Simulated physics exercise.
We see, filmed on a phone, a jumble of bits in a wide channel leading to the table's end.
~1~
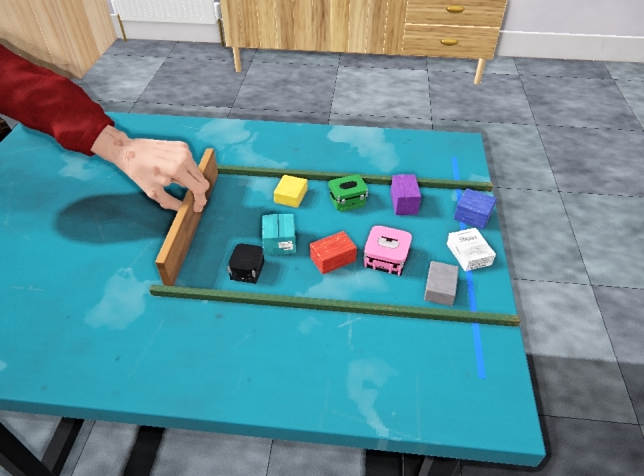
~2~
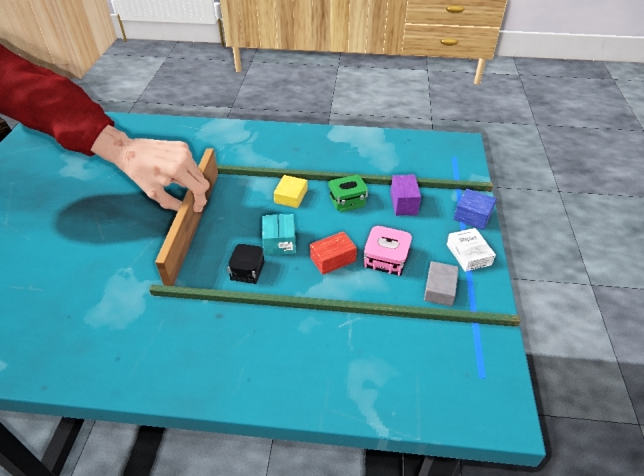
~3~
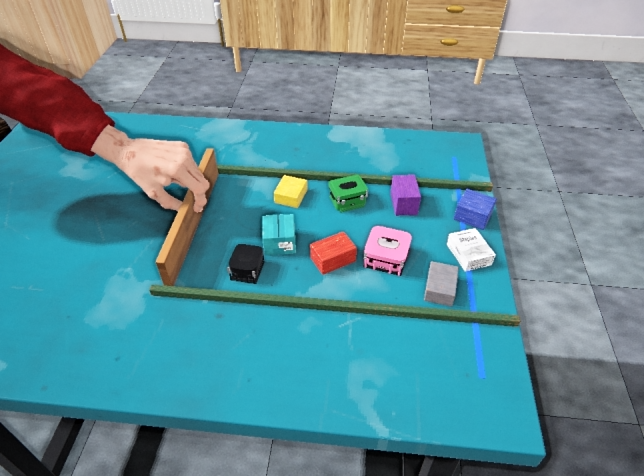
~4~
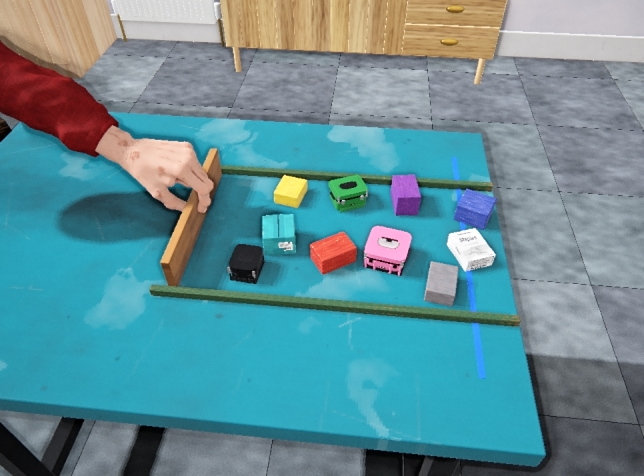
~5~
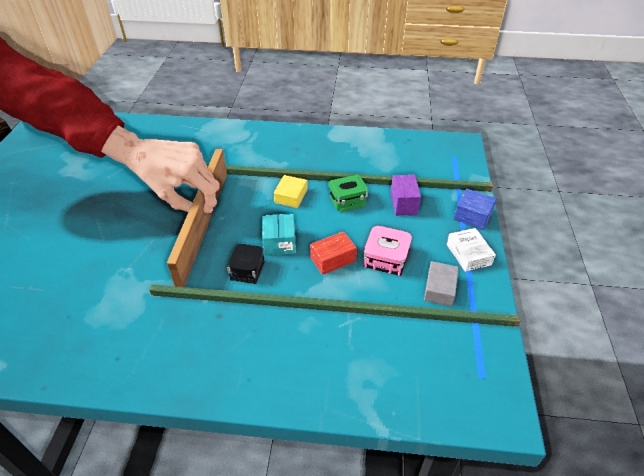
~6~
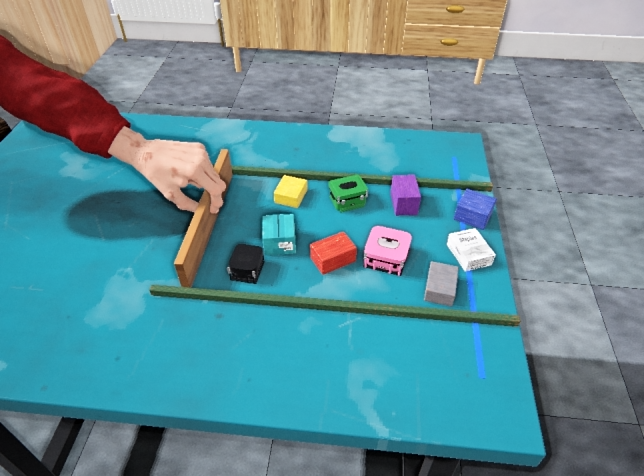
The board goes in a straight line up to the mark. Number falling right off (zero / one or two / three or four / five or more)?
Five or more.
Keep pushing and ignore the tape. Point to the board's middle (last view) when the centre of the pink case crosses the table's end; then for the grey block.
The middle sits near (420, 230) for the first and near (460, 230) for the other.
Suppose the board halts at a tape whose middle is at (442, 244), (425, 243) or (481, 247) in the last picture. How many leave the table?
Taken one after another, the numbers are 4, 3 and 7.
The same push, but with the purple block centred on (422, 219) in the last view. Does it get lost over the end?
Well, the purple block keeps its place.
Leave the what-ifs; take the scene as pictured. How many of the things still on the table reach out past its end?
You'd get 0.
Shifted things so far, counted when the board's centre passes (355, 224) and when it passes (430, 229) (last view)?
First 9, then 10.
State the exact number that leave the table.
Count = 7.
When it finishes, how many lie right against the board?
It is in contact with 3.
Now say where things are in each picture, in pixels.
Blue block (475, 209); white box (470, 249); grey block (442, 283); board (191, 212); tape (465, 245), in the first frame.
White box (470, 249); red block (333, 253), in the second frame.
Grey block (442, 283); black case (247, 264), in the third frame.
Blue block (475, 209); turquoise box (279, 235), in the fourth frame.
White box (470, 249); green case (348, 193), in the fifth frame.
Blue block (475, 209); white box (470, 249); grey block (442, 283); board (207, 213); tape (465, 245), in the sixth frame.
Soon after, none off yet; blue block at rest near (475, 209); white box at rest near (470, 249); grey block at rest near (442, 283).
By the end, the number that fall off is five or more; fallen, red block, green case, pink case, purple block, grey block, white box and blue block.
